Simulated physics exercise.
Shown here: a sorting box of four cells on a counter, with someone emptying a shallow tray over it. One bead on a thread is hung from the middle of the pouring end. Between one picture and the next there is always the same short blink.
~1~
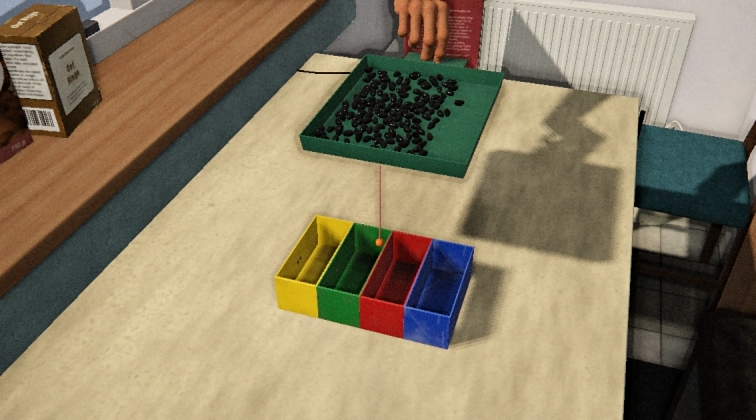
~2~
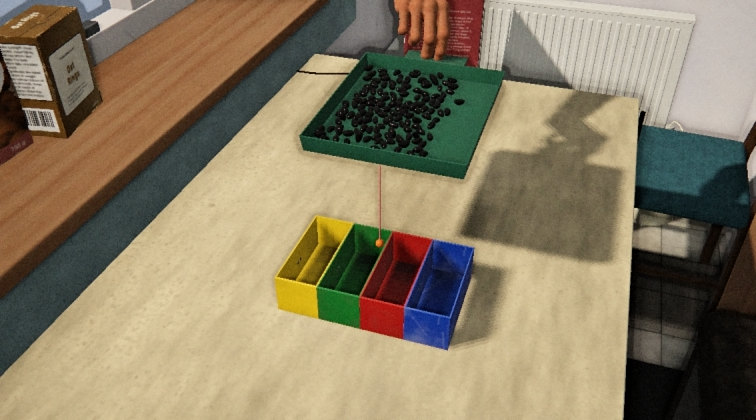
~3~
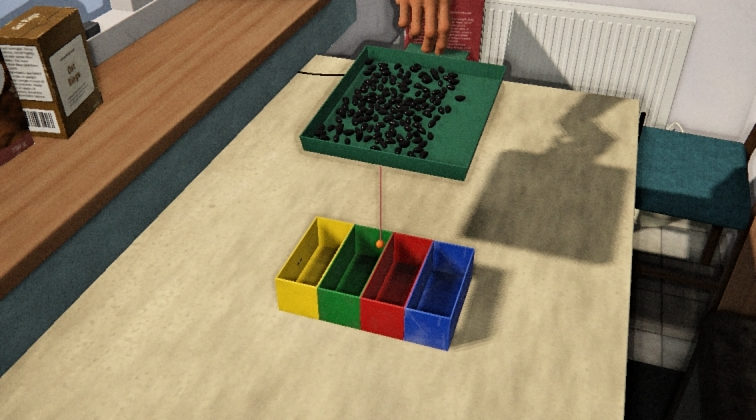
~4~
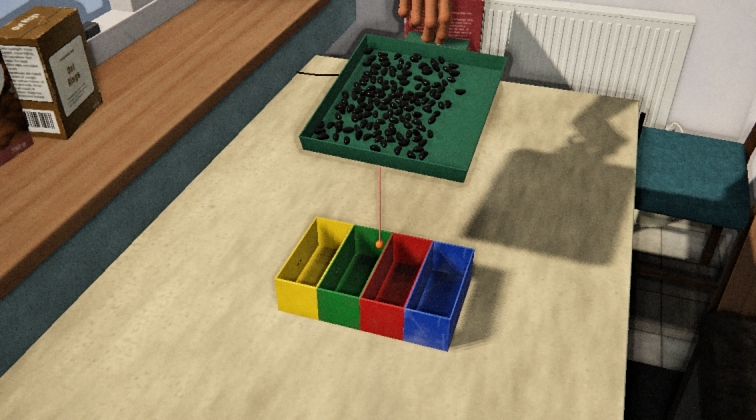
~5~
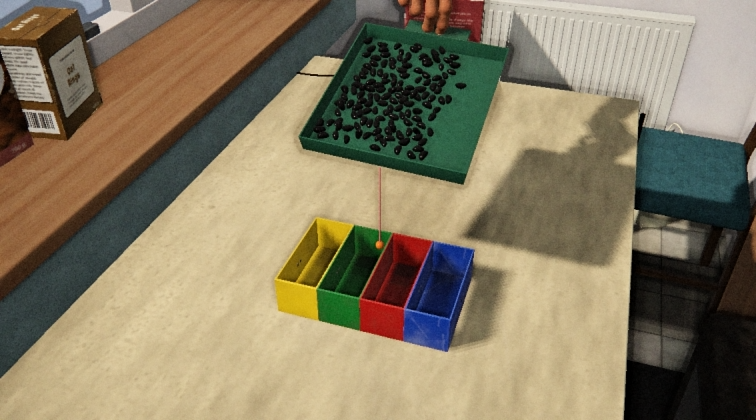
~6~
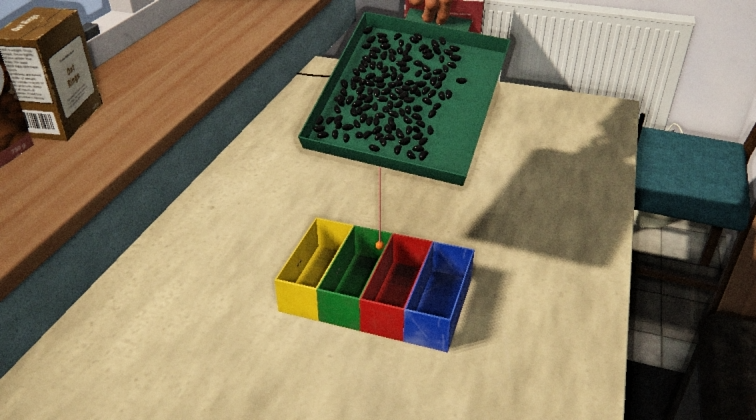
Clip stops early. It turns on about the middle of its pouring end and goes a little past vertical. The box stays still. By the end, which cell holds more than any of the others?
That would be the blue one.
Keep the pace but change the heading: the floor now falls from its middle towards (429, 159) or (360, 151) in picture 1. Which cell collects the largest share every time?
Blue, then the yellow cell.
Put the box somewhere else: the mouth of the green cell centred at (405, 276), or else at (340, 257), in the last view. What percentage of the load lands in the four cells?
Roughly 90 % and then 60 %.
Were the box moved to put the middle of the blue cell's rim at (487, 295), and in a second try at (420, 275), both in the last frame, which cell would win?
First try: The red cell. Second try: The blue one.
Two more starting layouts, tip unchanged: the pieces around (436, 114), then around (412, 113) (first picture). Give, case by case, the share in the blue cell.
Roughly 50 per cent, then 50 per cent.
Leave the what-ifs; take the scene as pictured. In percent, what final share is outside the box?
20 %.
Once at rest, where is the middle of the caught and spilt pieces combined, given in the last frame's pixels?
Somewhere close to (419, 316) in the last picture.
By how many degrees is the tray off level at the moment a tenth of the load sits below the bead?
That happens at around 75°.
Just after the last frame, tray tipped steeply; almost all on the tray; just a few falling or outside the box.
A moment on, tray tipped right over; the larger part on the tray; about a tenth in the blue cell; just a few in the red cell; about a tenth falling or outside the box.
Further on, tray tipped past a quarter turn; roughly a third in the blue cell; roughly a quarter in the red cell; about a tenth in the green cell; just a few in the yellow cell; roughly a quarter falling or outside the box.
When it is over, tray tipped past a quarter turn; roughly a third in the blue cell; roughly a quarter in the red cell; about a tenth in the green cell; just a few in the yellow cell; roughly a quarter outside the box.
